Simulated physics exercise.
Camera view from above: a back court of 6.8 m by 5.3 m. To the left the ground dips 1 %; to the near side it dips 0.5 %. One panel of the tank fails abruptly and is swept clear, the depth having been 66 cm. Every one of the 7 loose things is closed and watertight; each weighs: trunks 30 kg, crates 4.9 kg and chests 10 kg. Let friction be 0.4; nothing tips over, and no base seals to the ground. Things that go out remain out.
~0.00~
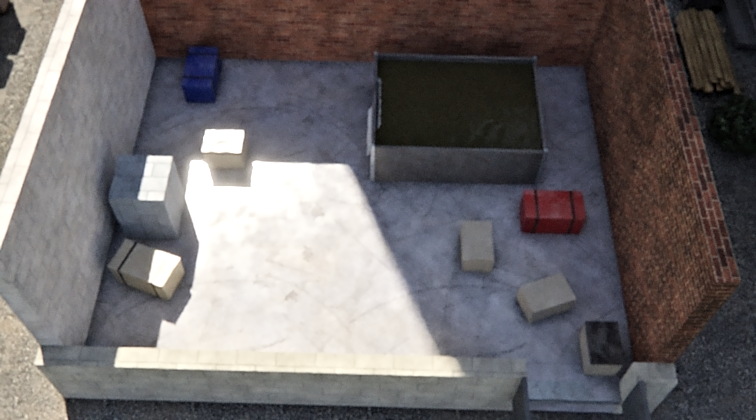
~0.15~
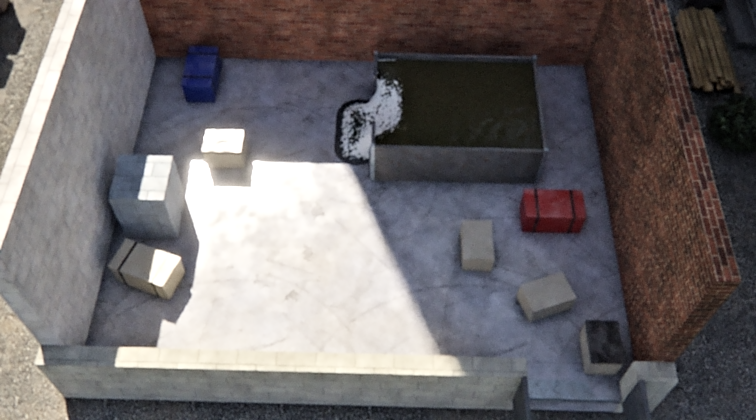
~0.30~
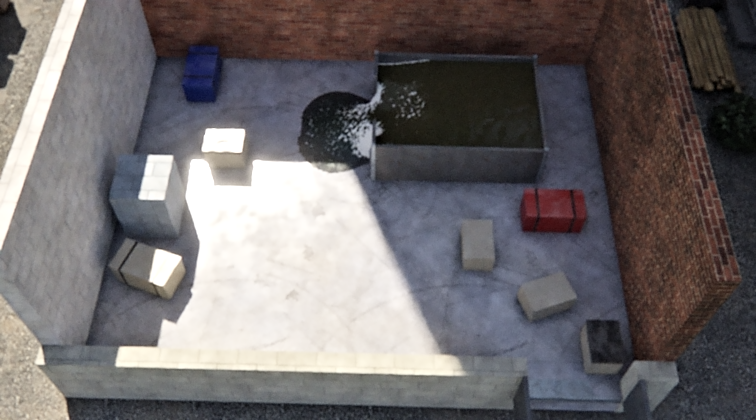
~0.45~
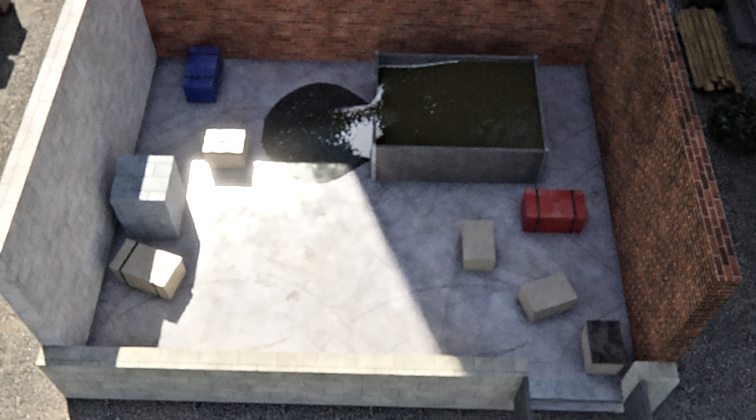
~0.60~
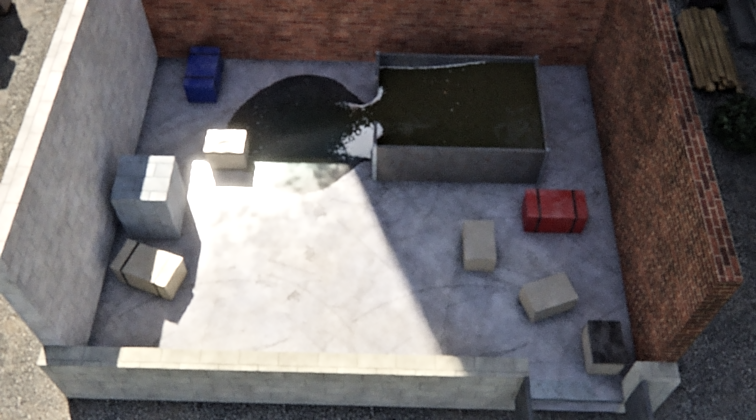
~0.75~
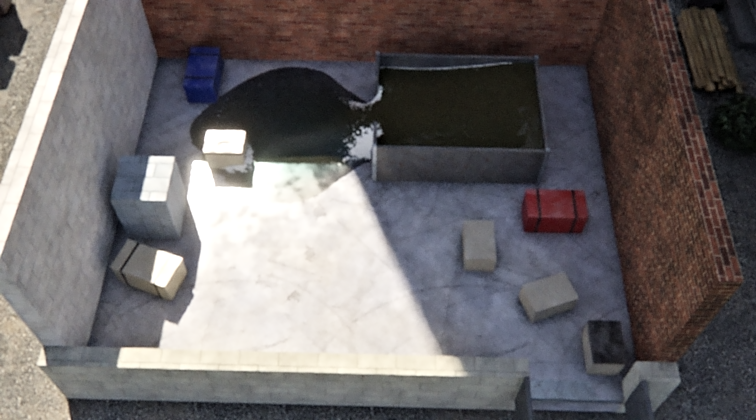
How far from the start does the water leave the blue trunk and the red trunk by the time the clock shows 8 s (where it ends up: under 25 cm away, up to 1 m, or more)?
At the end, the blue trunk drifts well away; the red trunk remains nearly in place.
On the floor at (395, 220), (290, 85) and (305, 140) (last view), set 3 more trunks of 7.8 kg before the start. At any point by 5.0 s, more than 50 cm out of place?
One by one: Below the mark, beyond the mark, beyond the mark.
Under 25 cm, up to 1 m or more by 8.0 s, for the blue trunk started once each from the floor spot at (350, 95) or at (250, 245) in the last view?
I'd say it lands far off on the first try and it lands far off on the second.
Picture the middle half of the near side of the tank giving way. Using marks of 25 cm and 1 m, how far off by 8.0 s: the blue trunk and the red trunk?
With that failure, the blue trunk keeps its spot, and the red trunk keeps its spot.
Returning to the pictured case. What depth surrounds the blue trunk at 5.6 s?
Somewhere close to 17 cm.
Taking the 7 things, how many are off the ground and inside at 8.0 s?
I get 3.
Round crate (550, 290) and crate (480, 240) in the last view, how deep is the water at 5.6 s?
I'd put it at 0 cm and 0 cm respectively.
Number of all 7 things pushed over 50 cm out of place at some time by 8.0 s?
4.
After 1.6 s the blue trunk is near (172, 66), 0.4 m from its start, aground; the red trunk is near (557, 203), 0.0 m from its start, aground; 0 of 7 are out; 1 afloat.
After 3.6 s the blue trunk is near (176, 106), 1.0 m from its start, afloat; the red trunk is near (557, 203), 0.0 m from its start, aground; 0 of 7 are out; 3 afloat.
After 5.6 s the blue trunk is near (192, 130), 1.3 m from its start, afloat; the red trunk is near (557, 203), 0.0 m from its start, aground; 0 of 7 are out; 3 afloat.
After 8.0 s the blue trunk is near (222, 191), 2.4 m from its start, aground; the red trunk is near (557, 203), 0.0 m from its start, aground; 0 of 7 are out; 3 afloat.
